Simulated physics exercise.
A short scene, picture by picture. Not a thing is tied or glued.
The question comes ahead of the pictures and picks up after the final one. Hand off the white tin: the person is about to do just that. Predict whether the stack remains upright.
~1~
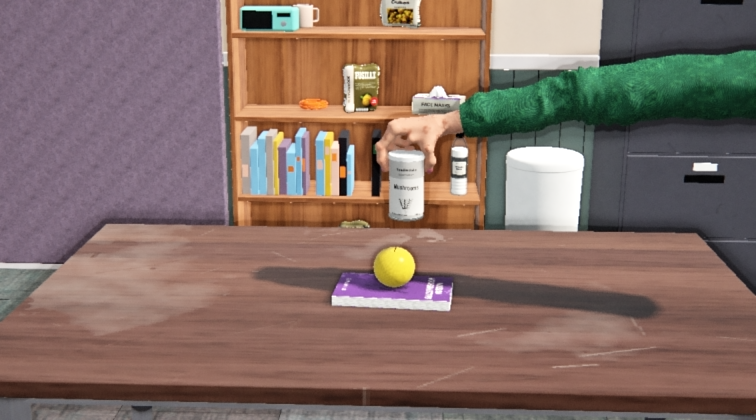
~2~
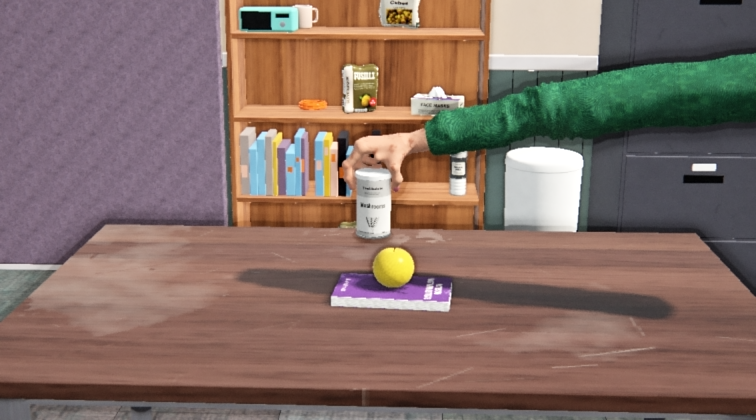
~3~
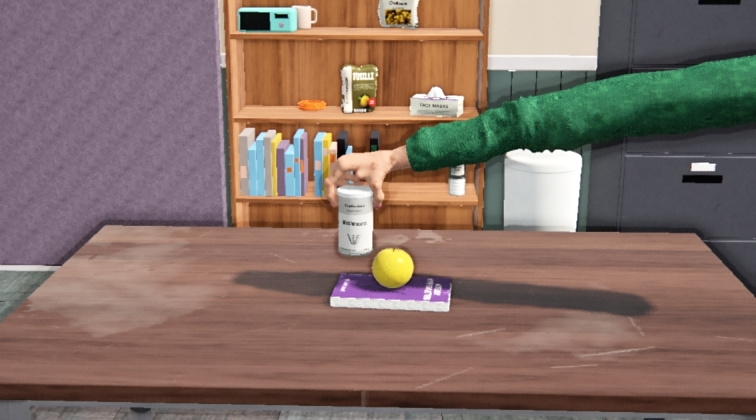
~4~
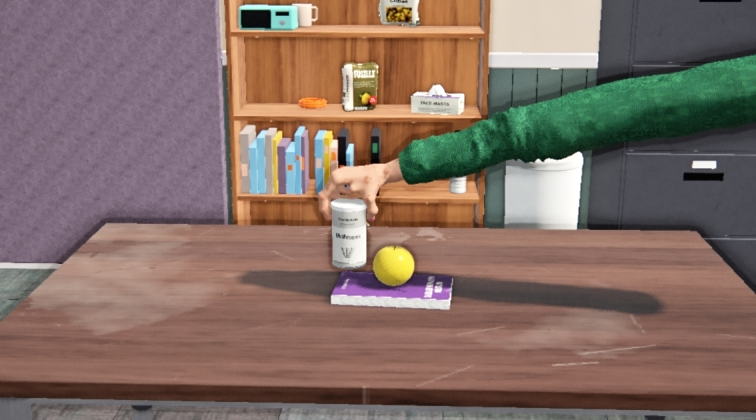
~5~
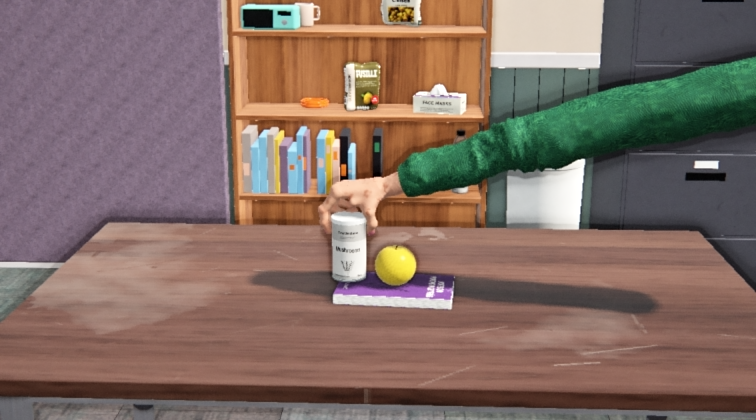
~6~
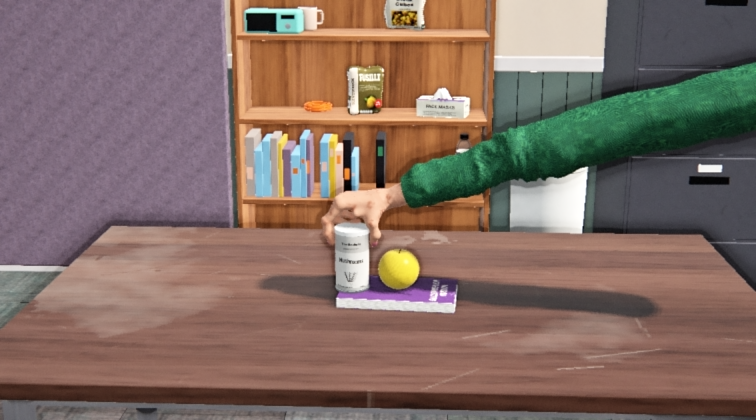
Prediction: The stack remains upright.
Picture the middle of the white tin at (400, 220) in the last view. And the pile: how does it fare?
Outcome: The pile is knocked down.
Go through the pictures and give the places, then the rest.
In the first frame, on its way; white tin (406, 185); purple book (394, 291).
In the second frame, on its way; white tin (373, 203); purple book (393, 291).
In the third frame, on its way; white tin (356, 220); purple book (393, 292).
In the fourth frame, on its way; white tin (349, 233); purple book (394, 290).
In the fifth frame, on its way; white tin (349, 246); purple book (395, 289).
In the sixth frame, in place under the hand; white tin (352, 258); purple book (399, 293).
Then, 0.20 s later than the last frame, all is still.
Then, 0.50 s later than the last frame, white tin resting near (352, 258).
When it is over, all 3 as before. End places, in pixels of the last picture, white tin near (352, 258). The pile keeps its balance.
